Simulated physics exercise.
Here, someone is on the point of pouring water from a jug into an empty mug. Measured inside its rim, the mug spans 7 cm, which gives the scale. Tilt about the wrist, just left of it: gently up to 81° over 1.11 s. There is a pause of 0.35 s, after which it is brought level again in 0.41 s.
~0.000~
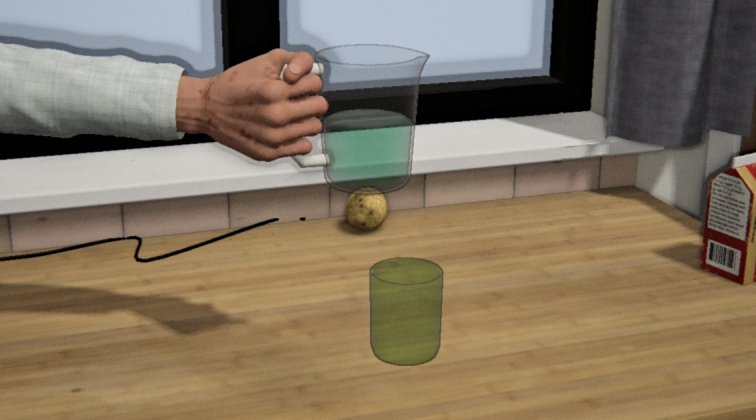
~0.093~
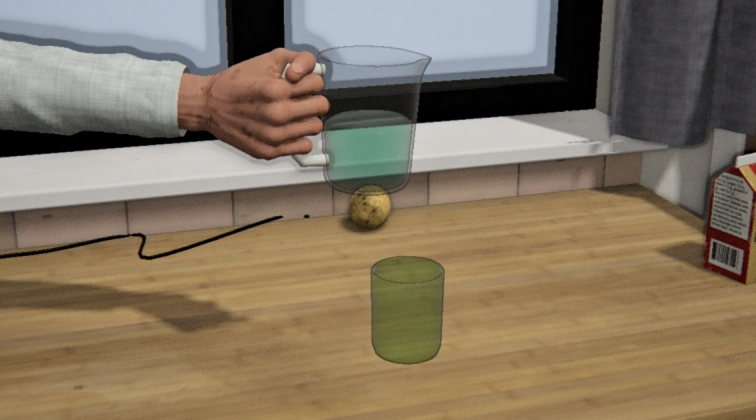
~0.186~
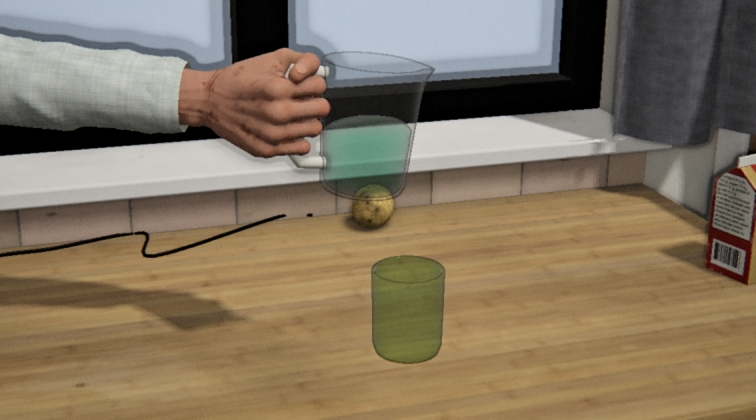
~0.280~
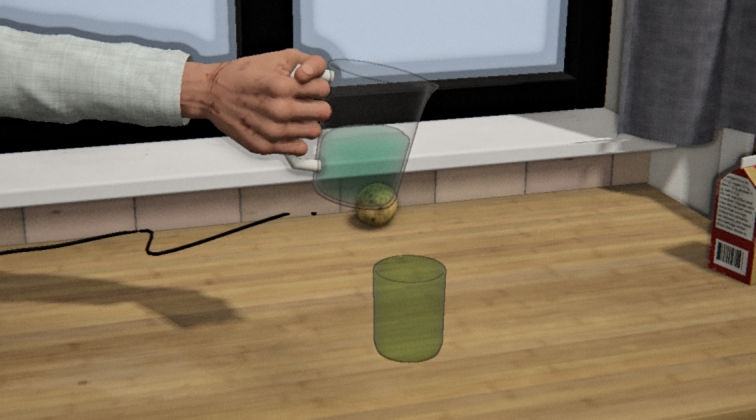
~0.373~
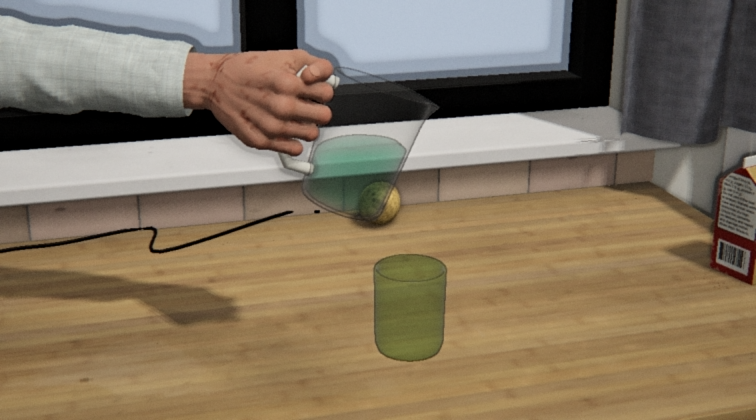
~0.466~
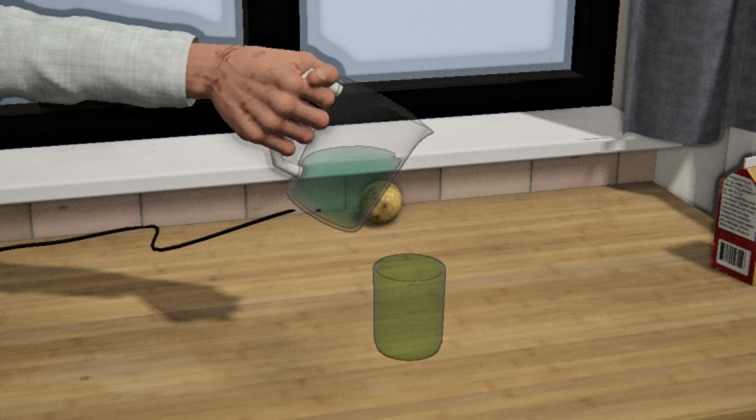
A hand tilts a clear jug of green liquid rightward above a green cup.
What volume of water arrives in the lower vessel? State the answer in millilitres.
The mug gets roughly 270 ml.
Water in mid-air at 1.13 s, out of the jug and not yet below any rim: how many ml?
Liquid in flight: Around 40 ml.
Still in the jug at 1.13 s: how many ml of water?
Volume remaining: Near 240 ml.
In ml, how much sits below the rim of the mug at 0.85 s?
Approx. 0 ml.
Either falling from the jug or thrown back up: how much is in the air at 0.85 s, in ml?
It comes to some 15 ml.
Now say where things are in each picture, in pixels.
In the first picture, it leans 0°; its right rim is at (428, 53); the water meets the walls at (333, 121) and (394, 116); the mug's rim runs from (373, 277) to (439, 269).
In the second picture, it leans 1°; its right rim is at (430, 56); the water meets the walls at (335, 123) and (396, 116).
In the third picture, it leans 5°; its right rim is at (433, 67); the water meets the walls at (333, 130) and (396, 122).
In the fourth picture, it leans 12°; its right rim is at (437, 83); the water meets the walls at (328, 138) and (394, 131).
In the fifth picture, it leans 21°; its right rim is at (438, 105); the water meets the walls at (321, 151) and (392, 142).
In the sixth picture, it leans 30°; its right rim is at (433, 130); the water meets the walls at (305, 162) and (386, 154).
By 0.85 s the tilt is 71° and the mug has 0 ml, the jug 365 ml, and 0 ml is on the counter.
By 1.13 s the tilt is 81° and the mug has 100 ml, the jug 240 ml, and 0 ml is on the counter.
By 1.43 s the tilt is 81° and the mug has 225 ml, the jug 135 ml, and 0 ml is on the counter.
By 1.75 s the tilt is 17° and the mug has 265 ml, the jug 110 ml, and 0 ml is on the counter.
At rest the mug has 265 ml, the jug 110 ml, and 5 ml is on the counter.
